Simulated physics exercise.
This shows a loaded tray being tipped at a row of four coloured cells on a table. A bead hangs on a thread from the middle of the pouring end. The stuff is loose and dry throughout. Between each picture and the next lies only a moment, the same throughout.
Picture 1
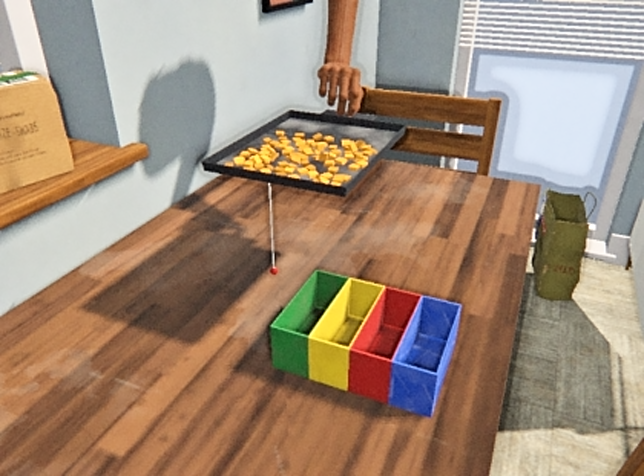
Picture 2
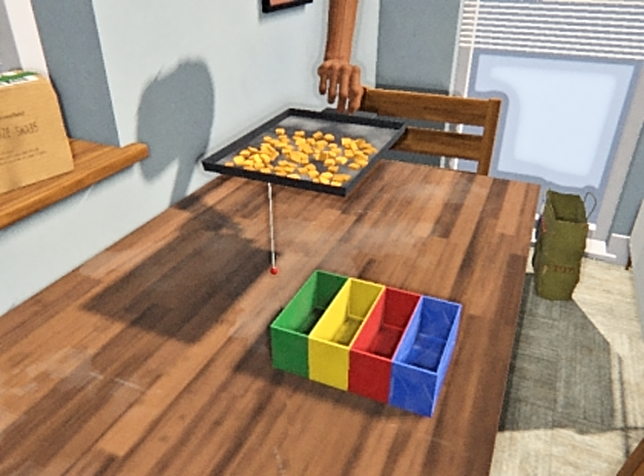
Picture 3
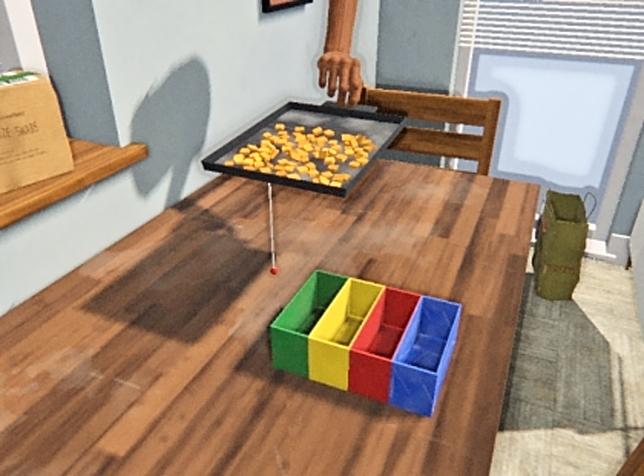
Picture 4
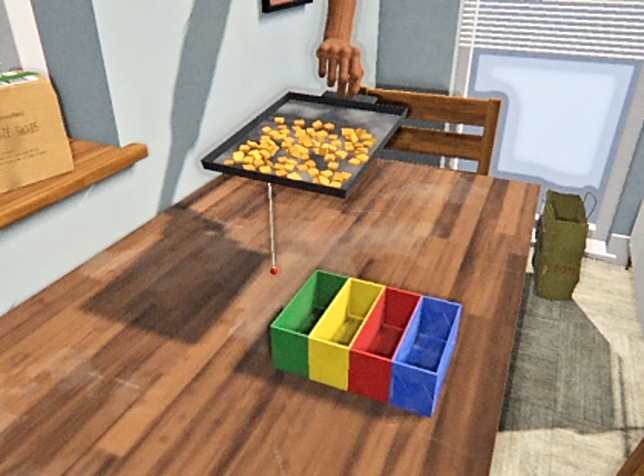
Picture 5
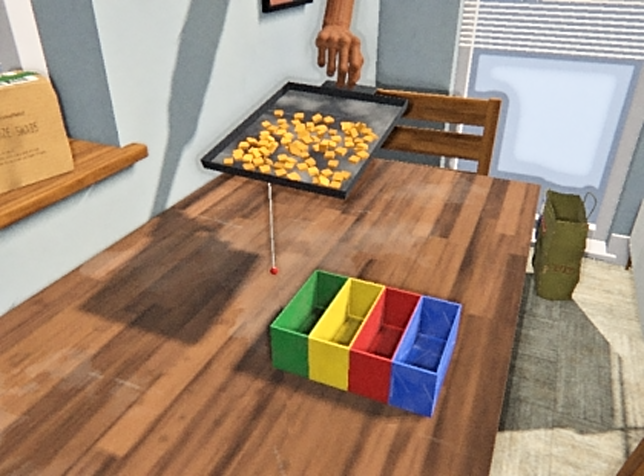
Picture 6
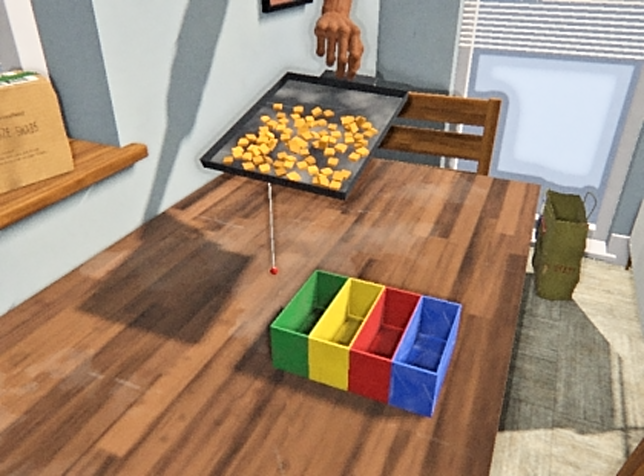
At a wooden table, a hand held a dark tray of small orange crackers near a row of green, yellow, red and blue cells, slowly raising its far side while the bead hung nearly still.
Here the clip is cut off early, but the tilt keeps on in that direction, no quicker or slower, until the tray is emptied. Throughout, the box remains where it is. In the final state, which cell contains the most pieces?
The green one contains the most.
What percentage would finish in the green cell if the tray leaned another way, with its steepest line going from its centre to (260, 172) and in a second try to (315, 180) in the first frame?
Near 0 % and 50 %.
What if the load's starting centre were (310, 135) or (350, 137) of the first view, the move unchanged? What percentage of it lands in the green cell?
First about 40, then 50 per cent.
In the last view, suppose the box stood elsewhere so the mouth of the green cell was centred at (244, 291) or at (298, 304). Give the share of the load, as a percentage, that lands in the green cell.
Respectively 20 percent and 30 percent.
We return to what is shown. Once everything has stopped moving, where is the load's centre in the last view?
I'd put the middle somewhere around (291, 349).
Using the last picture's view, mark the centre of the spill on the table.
Roughly pixel (242, 343).
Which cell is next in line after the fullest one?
That would be yellow.
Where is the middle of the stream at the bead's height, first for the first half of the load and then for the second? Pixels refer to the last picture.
Earlier half at (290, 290), later half at (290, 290).
Shortly afterwards, tray tipped steeply; all but a few on the tray; only a few falling or outside the box.
Next, tray tipped past a quarter turn; near two thirds on the tray; a little in the green cell; only a few in the yellow cell; near a quarter falling or outside the box.
Some moments later, tray tipped past a quarter turn; near a third in the green cell; near a quarter in the yellow cell; only a few in the red cell; near half falling or outside the box.
In the end, tray tipped past a quarter turn; near a third in the green cell; near a quarter in the yellow cell; only a few in the red cell; none at all in the blue cell; near half outside the box.
